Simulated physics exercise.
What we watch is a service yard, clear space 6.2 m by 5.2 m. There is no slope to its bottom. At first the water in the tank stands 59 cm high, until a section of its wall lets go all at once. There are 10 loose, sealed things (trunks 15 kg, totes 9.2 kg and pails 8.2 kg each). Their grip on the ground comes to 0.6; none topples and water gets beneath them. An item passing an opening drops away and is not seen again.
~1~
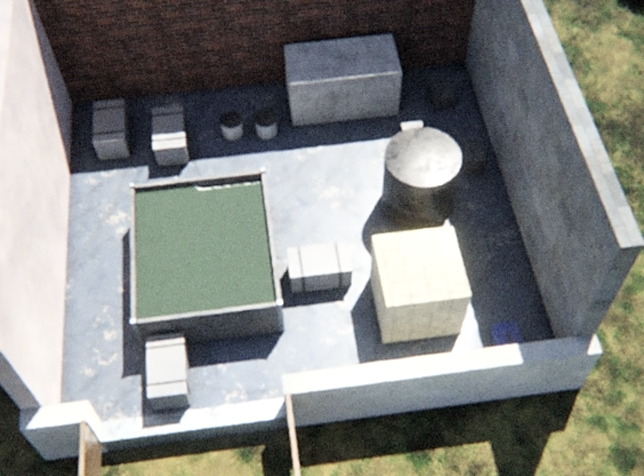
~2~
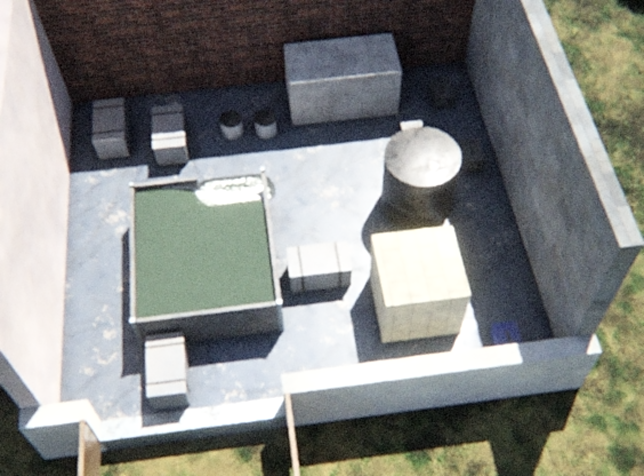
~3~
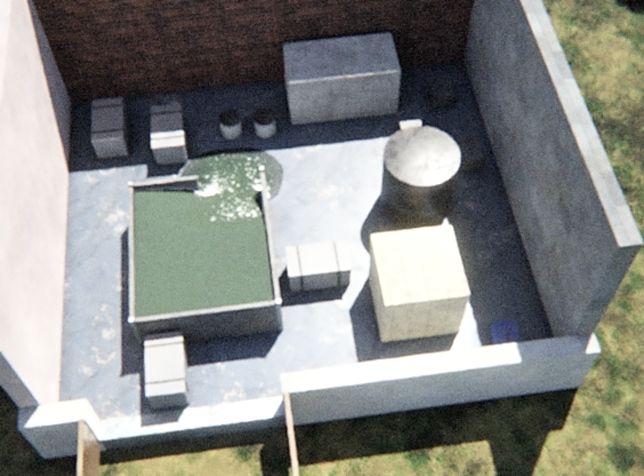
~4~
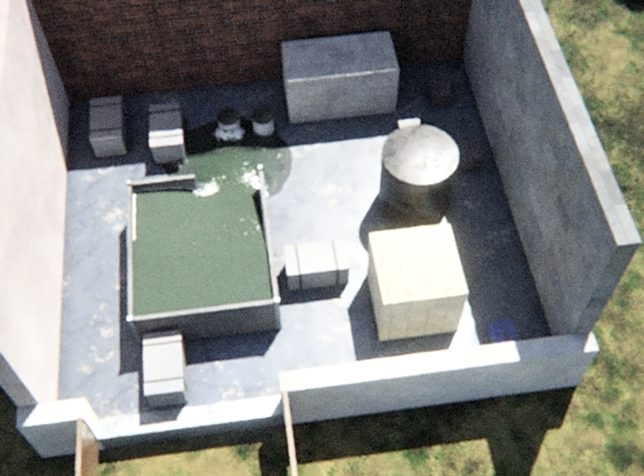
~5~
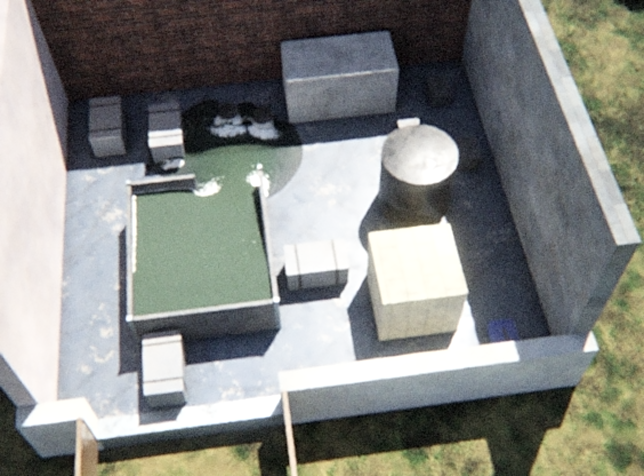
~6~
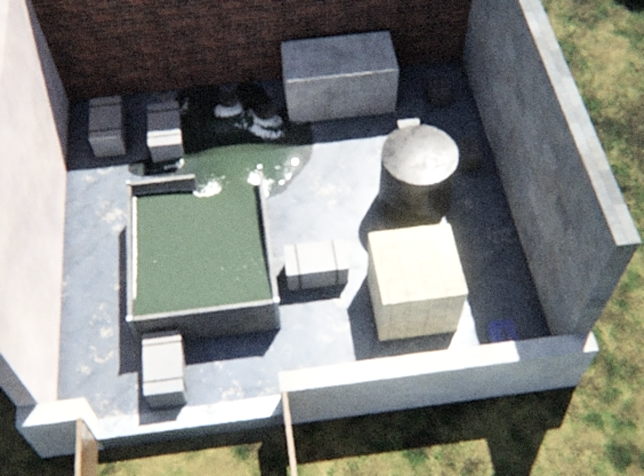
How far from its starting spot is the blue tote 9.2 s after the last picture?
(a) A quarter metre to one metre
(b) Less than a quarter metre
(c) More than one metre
(b) Less than a quarter metre.
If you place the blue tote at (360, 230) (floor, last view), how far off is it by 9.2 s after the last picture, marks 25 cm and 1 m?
I'd say it does not really move.
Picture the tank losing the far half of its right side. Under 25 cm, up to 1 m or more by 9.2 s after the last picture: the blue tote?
So, for the blue tote: It is carried a long way.
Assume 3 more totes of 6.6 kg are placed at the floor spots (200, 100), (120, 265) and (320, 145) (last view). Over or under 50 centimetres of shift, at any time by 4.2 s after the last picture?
Beyond it, beyond it, beyond it.
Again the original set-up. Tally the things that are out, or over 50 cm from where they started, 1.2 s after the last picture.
2 in all.
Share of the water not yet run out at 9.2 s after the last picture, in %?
Remaining: Approx. 88 per cent.
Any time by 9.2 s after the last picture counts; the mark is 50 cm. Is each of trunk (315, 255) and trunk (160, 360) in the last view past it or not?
Taking them in order: Fell shy and exceeded.
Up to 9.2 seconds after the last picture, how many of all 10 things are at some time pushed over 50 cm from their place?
8.
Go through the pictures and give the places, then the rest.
In the first frame, the blue tote at (509, 337) rests on the ground; water covers 3.4 m2; 0 of 10 have shifted.
In the second frame, the blue tote at (508, 336), on the bottom; water covers 3.9 m2; 0 of 10 have shifted.
In the third frame, the blue tote at (507, 336) rests on the ground; 4.6 m2 under water; 0 of 10 have shifted.
In the fourth frame, the blue tote at (505, 334) rests on the ground; water covers 5.3 m2; 0 of 10 have shifted.
In the fifth frame, the blue tote at (505, 334) rests on the ground; water covers 6.0 m2; 1 of 10 have shifted.
In the sixth frame, the blue tote at (505, 334), on the bottom; 6.9 m2 under water; 2 of 10 have shifted.
Then, 1.2 s after the last picture the blue tote is near (505, 334), 0.0 m from its start, aground; 0 of 10 are out; 2 afloat.
Then, 3.8 s after the last picture the blue tote is near (505, 334), 0.0 m from its start, aground; 0 of 10 are out; 3 afloat.
Then, 6.2 s after the last picture the blue tote is near (505, 334), 0.0 m from its start, aground; 0 of 10 are out; 4 afloat.
Then, 9.2 s after the last picture the blue tote is near (503, 334), 0.0 m from its start, aground; 1 of 10 are out; 2 afloat.
